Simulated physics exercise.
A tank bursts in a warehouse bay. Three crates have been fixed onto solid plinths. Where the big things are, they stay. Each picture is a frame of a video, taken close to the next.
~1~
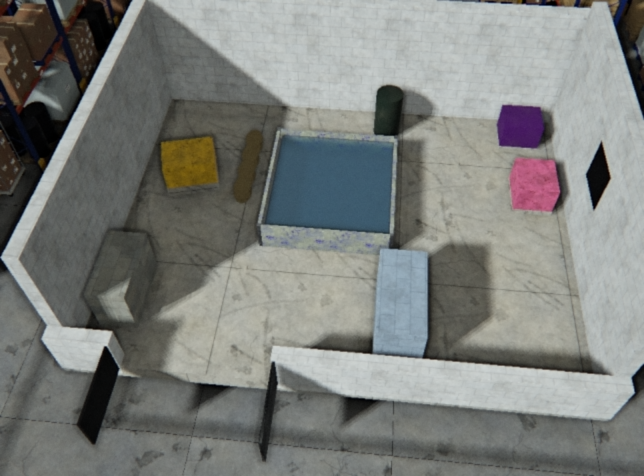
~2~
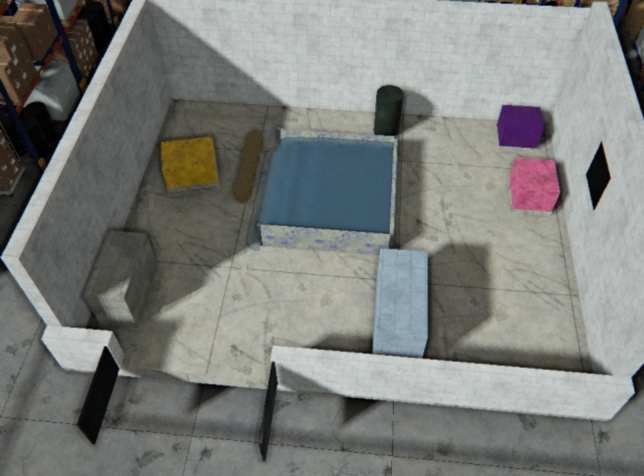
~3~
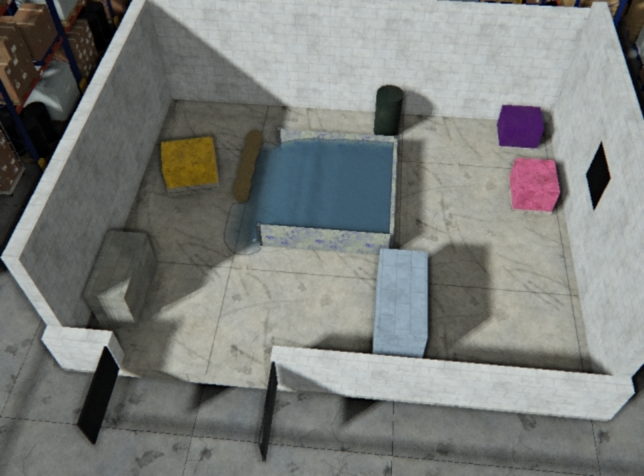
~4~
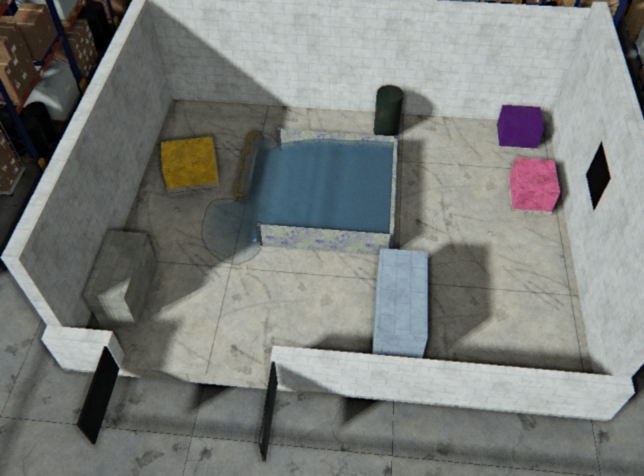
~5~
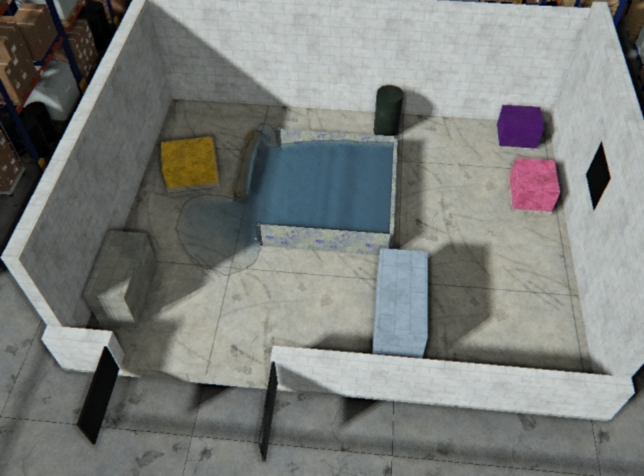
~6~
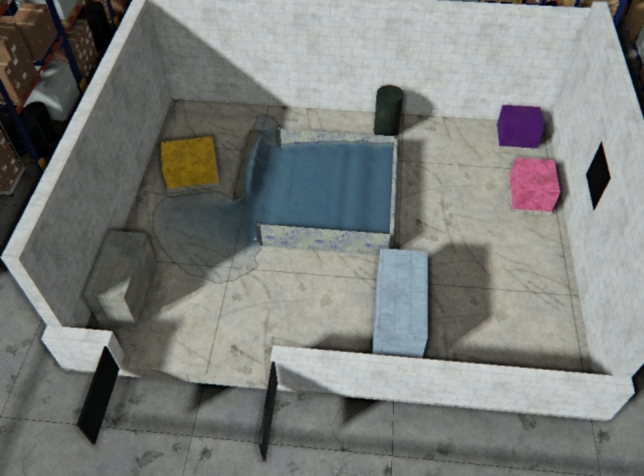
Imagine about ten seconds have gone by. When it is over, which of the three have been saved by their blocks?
The purple crate will be touched; the yellow crate will not be touched; the pink crate will not be touched.
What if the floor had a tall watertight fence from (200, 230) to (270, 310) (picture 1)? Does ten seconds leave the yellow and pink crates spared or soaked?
Observation - yellow: Flooded; pink: Not flooded.
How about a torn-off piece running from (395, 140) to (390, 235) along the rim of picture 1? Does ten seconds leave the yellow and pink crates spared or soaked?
As I see it, the yellow crate is not reached, and the pink crate gets reached.
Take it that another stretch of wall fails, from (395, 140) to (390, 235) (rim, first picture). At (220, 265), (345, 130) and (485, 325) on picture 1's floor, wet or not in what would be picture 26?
In the order given, the spots are not soaked, not soaked and swamped.
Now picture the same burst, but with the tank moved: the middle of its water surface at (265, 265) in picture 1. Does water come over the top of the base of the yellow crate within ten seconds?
I'd say yellow is overrun.
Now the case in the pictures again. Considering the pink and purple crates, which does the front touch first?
That's the purple crate.
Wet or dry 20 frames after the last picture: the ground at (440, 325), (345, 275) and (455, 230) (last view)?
Going through them one by one, the first is spared, the second spared and the third spared.
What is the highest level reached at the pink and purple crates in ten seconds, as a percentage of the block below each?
Around 70 % and 200 %.
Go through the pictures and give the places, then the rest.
In the first frame, the open tank at (331, 182) is whole and still.
In the second frame, water pours out at (273, 188) and has run to (254, 246).
In the third frame, water pours out at (273, 190) and has run to (264, 144).
In the fourth frame, the front is at (225, 256), out from the gap at (273, 190).
In the fifth frame, the front is at (262, 128), out from the gap at (273, 190).
In the sixth frame, the front is at (162, 238), out from the gap at (273, 190).
A moment on, water covers 20 % of the floor; the purple crate not reached, the yellow crate water round its plinth, the pink crate not reached.
Next, water covers 35 % of the floor; the purple crate not reached, the yellow crate water round its plinth, the pink crate not reached.
Then, water covers 40 % of the floor; the purple crate water round its plinth, the yellow crate water round its plinth, the pink crate not reached.
Later, water covers 50 % of the floor; the purple crate water round its plinth, the yellow crate water round its plinth, the pink crate water round its plinth.
In the end, water covers 60 % of the floor; the purple crate was topped, the yellow crate stayed above the water, the pink crate stayed above the water.
